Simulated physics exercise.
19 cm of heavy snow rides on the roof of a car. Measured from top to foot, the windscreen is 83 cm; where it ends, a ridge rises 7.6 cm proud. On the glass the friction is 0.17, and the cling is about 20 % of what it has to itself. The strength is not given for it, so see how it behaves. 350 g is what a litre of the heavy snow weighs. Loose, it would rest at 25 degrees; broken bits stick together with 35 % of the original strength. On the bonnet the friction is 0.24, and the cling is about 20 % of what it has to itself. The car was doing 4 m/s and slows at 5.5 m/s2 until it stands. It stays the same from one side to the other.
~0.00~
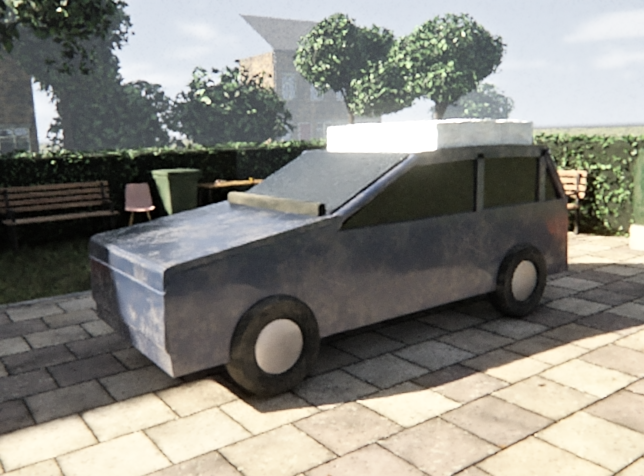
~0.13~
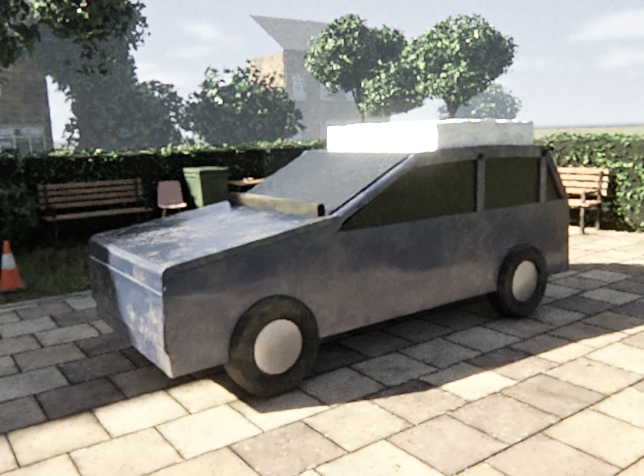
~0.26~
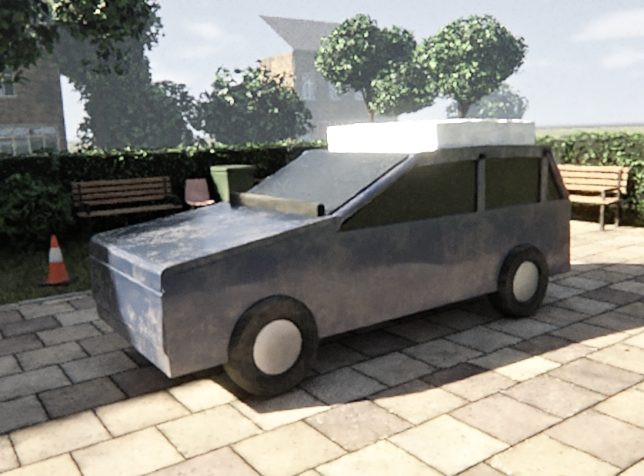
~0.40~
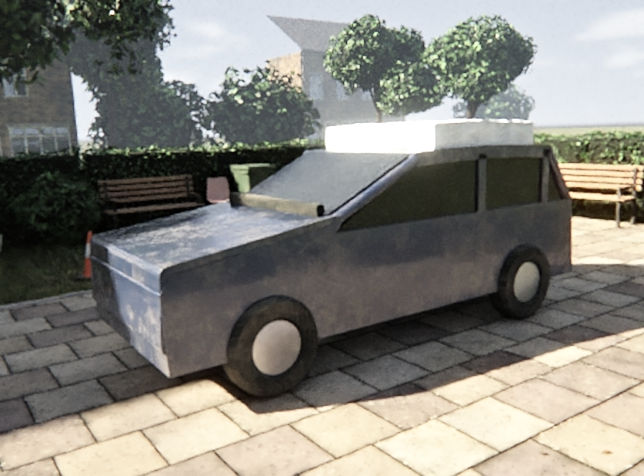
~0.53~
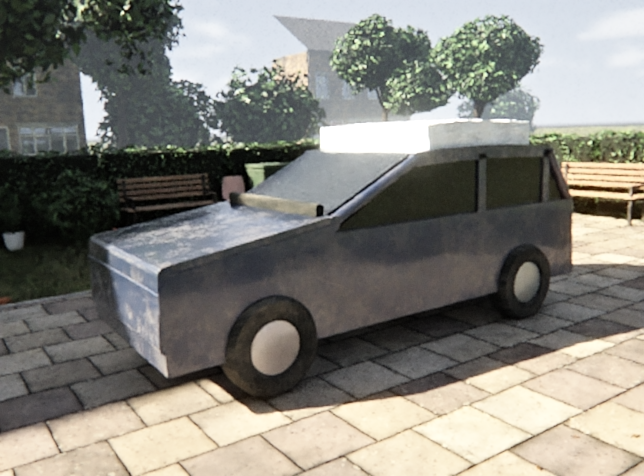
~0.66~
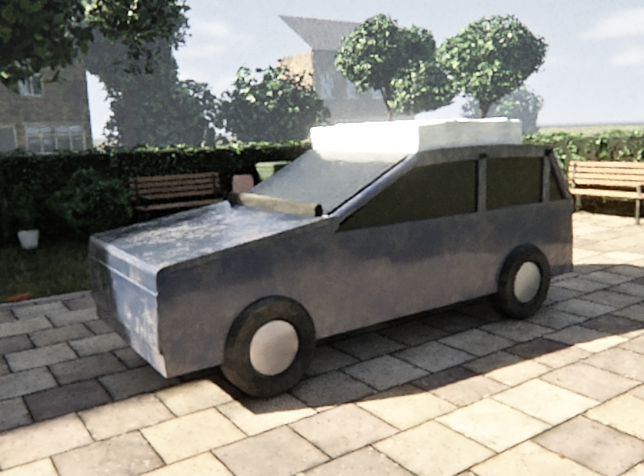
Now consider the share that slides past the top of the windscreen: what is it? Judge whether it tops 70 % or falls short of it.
It falls short of 70 %.
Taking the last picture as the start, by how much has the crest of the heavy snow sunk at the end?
Measured change: About 0 cm.
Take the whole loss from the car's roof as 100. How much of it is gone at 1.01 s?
70 %.
By 1.01 s, 69 % of the snow is on the roof, 31 % on the glass, none on the bonnet and none has gone off the nose.
By 1.41 s, 54 % of the snow is on the roof, 37 % on the glass, 10 % on the bonnet and none has gone off the nose.
By 1.82 s, 54 % of the snow is on the roof, 27 % on the glass, 20 % on the bonnet and none has gone off the nose.
By 2.23 s, 54 % of the snow is on the roof, 24 % on the glass, 22 % on the bonnet and none has gone off the nose.
By 3.20 s, at the end, 54 % of the snow is on the roof, 24 % on the glass, 22 % on the bonnet and none has gone off the nose.
